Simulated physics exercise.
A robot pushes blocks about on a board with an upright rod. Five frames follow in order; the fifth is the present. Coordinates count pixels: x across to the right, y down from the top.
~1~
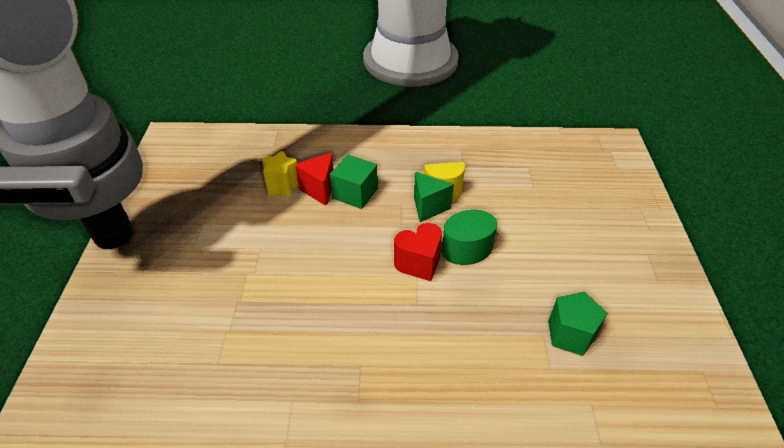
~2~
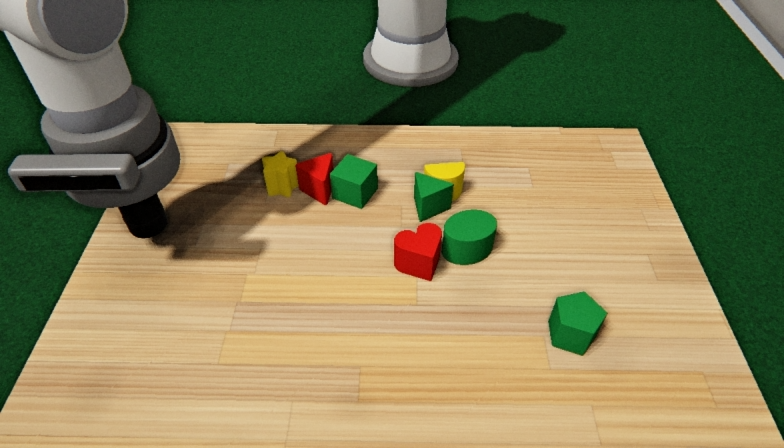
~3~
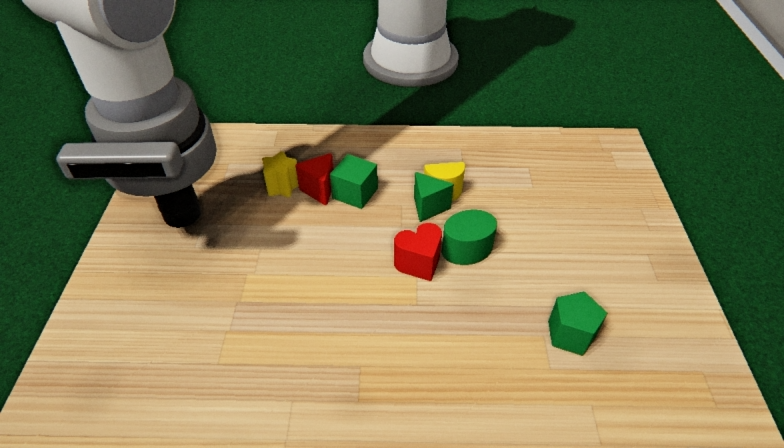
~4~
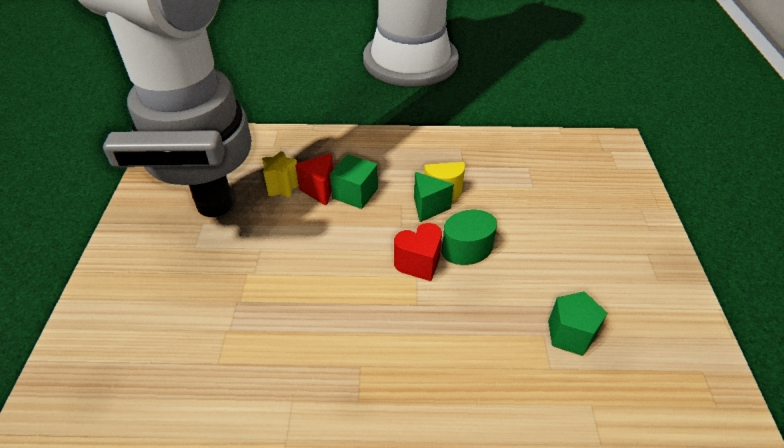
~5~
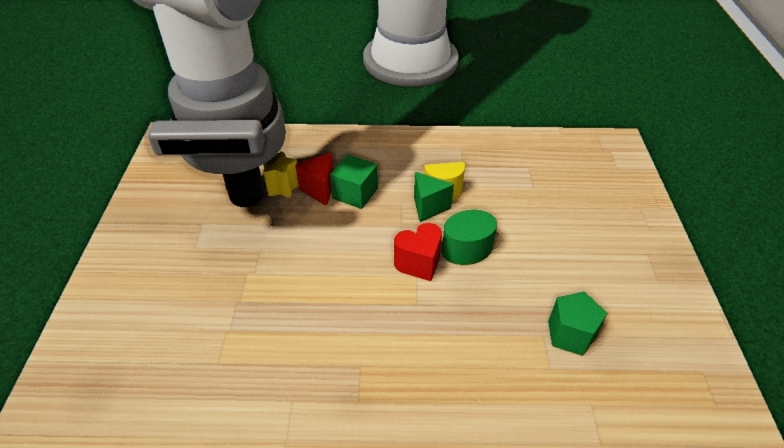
Robot arm with a black rod moving rightward over a wooden board, nearing a yellow star while the coloured blocks stay still.
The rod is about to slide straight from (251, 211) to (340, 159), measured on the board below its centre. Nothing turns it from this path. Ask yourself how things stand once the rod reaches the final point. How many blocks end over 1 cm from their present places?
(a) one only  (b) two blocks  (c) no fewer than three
That would be c.
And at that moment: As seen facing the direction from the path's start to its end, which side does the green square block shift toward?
It is pushed towards the right-hand side.
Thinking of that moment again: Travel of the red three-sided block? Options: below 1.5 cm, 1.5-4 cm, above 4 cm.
Offset: Above 4 cm.
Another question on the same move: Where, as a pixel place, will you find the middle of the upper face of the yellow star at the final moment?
Around (323, 120).
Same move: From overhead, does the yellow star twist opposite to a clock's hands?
Yes - that is the case.
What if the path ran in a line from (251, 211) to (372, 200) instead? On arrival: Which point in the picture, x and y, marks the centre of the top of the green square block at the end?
For the centre of its top, I'd go with (391, 156).
The first path, step by step. One third of the way, rod at (281, 177); yellow star at (294, 149), turned 15° clockwise.
Two thirds of the way, rod at (311, 160); yellow star at (314, 132); red three-sided block at (339, 157), turned 50° clockwise; green square block at (362, 170), turned 25° clockwise.
At the end, rod at (339, 144); yellow star at (323, 120), turned 40° anticlockwise; red three-sided block at (356, 148), turned 95° clockwise; green square block at (367, 171), turned 45° clockwise.
